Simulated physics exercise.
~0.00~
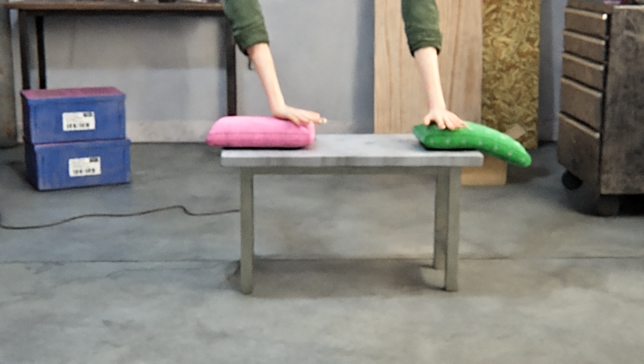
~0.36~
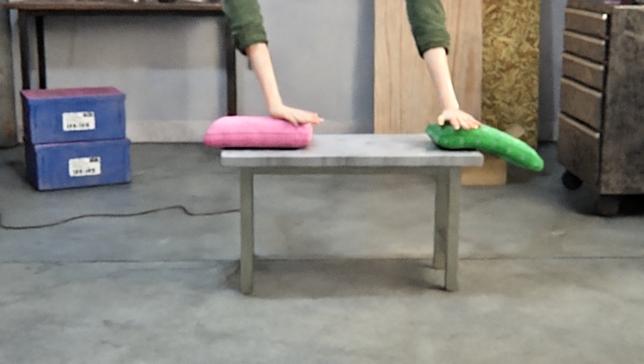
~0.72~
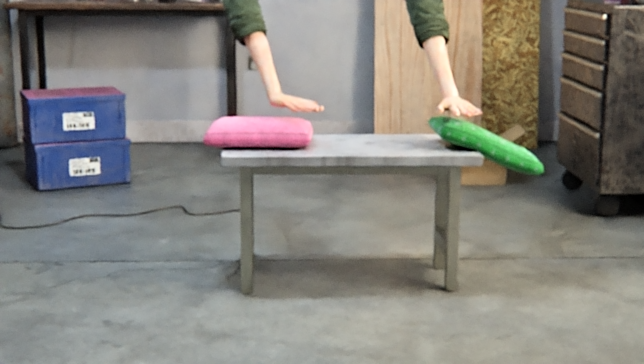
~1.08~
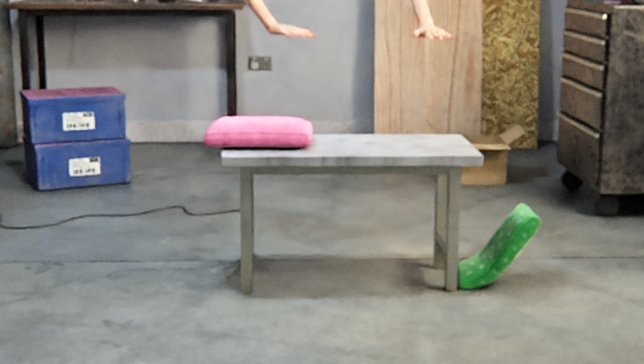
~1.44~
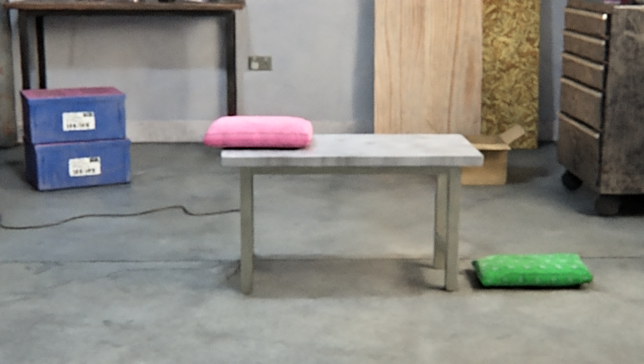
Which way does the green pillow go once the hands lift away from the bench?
It moves down, tipping off the right end of the bench and landing on the floor.
